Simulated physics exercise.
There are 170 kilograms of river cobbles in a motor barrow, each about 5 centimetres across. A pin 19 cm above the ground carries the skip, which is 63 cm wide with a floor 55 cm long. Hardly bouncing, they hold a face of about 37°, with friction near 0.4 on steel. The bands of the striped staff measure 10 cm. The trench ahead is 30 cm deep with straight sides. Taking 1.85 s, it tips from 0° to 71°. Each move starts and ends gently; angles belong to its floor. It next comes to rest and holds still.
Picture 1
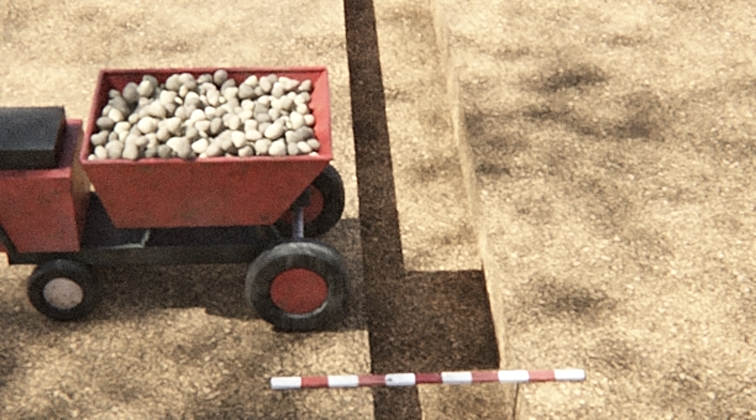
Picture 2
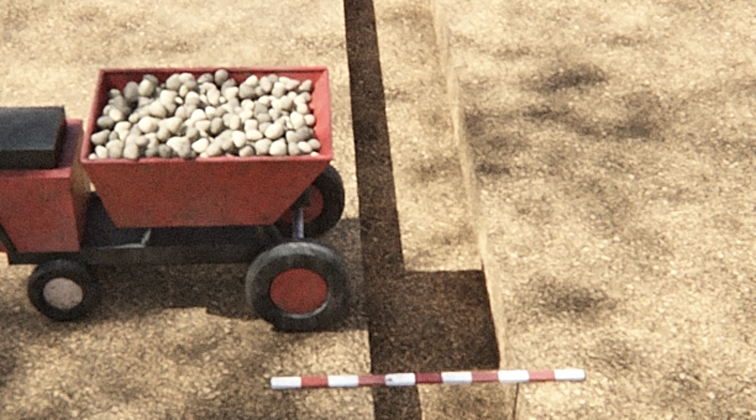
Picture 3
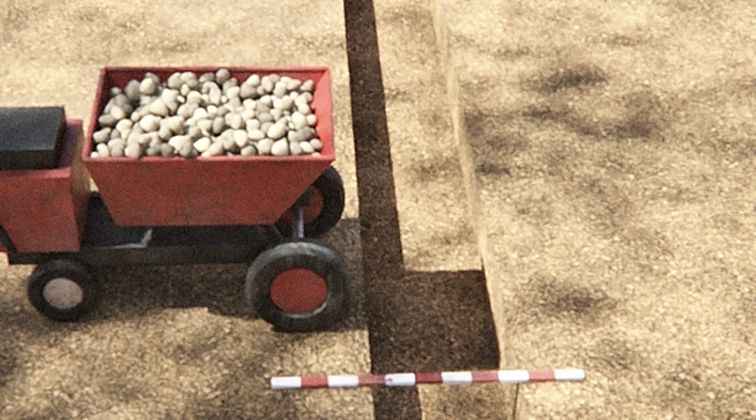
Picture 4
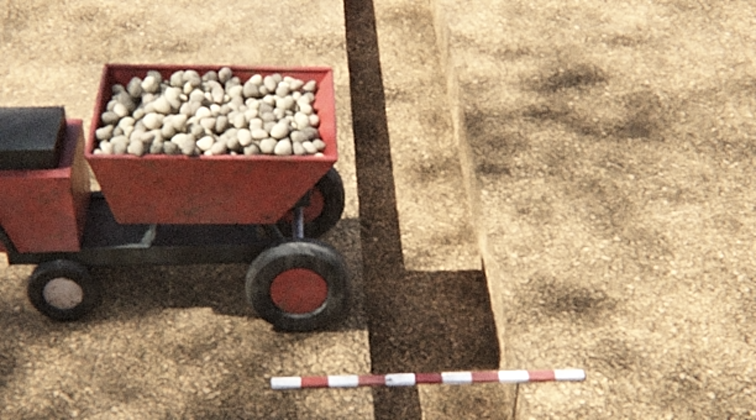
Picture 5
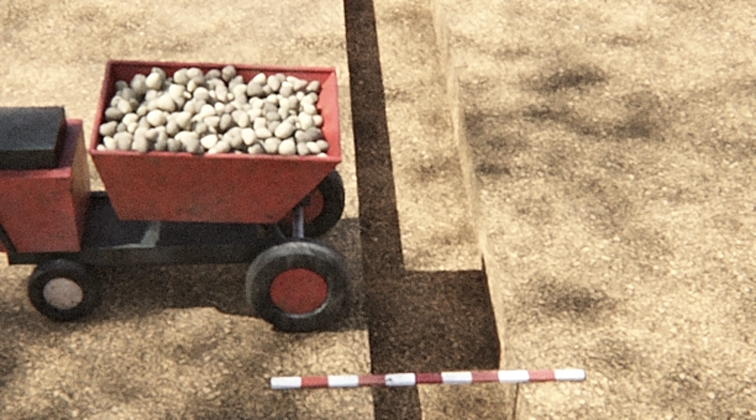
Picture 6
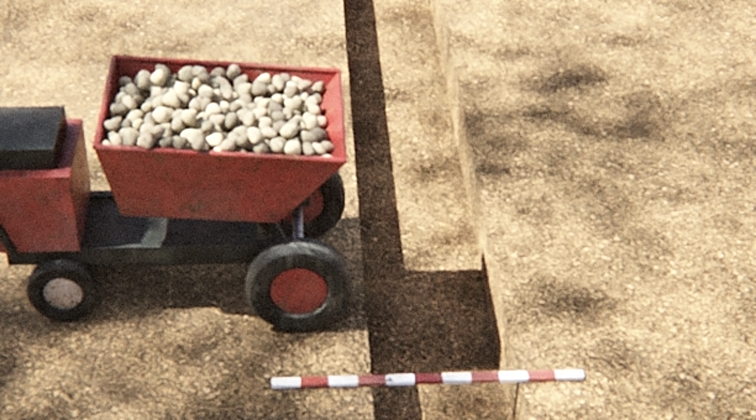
A red skip loaded with pale rounded stones rests level on its vehicle, then slowly starts tilting, its left end rising slightly.
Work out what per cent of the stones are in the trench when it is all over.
It comes to roughly 64 per cent.
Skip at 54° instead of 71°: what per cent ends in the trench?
I'd guess some 30 in a hundred.
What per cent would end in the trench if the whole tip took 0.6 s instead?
It would be near 35 percent.
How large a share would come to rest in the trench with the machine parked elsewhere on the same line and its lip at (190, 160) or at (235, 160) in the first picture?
Near 95 and near 100 percent.
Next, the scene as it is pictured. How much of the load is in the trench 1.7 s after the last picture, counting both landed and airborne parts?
About 25 per cent by then.
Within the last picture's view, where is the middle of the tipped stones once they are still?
The middle should be near (478, 309).
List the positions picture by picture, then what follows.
The skip is at 0°, its lip at (332, 158); the top of the load is at (184, 97), in the first picture.
The skip is at 0°, its lip at (332, 158); the top of the load is at (185, 96), in the second picture.
Lip at (334, 159), floor tilted 1°, highest stones at (175, 97), in the third picture.
Lip at (337, 159), floor tilted 2°, highest stones at (177, 95), in the fourth picture.
Lip at (341, 160), floor tilted 3°, highest stones at (181, 92), in the fifth picture.
Lip at (346, 161), floor tilted 5°, highest stones at (176, 90), in the sixth picture.
Then, 1.1 s after the last picture the floor is at 60°, 96 % in the skip, 4 % in the trench; the foremost stones are at (487, 254).
Then, 1.7 s after the last picture the floor is at 71°, 48 % in the skip, 23 % in the trench, 28 % past the trench; the foremost stones are at (638, 275).
Then, 2.0 s after the last picture the floor is at 71°, 28 % in the skip, 35 % in the trench, 37 % past the trench; the foremost stones are at (715, 254).
Then, 4.0 s after the last picture the floor is at 71°, 0 % in the skip, 64 % in the trench, 36 % past the trench; the foremost stones are at (752, 249).
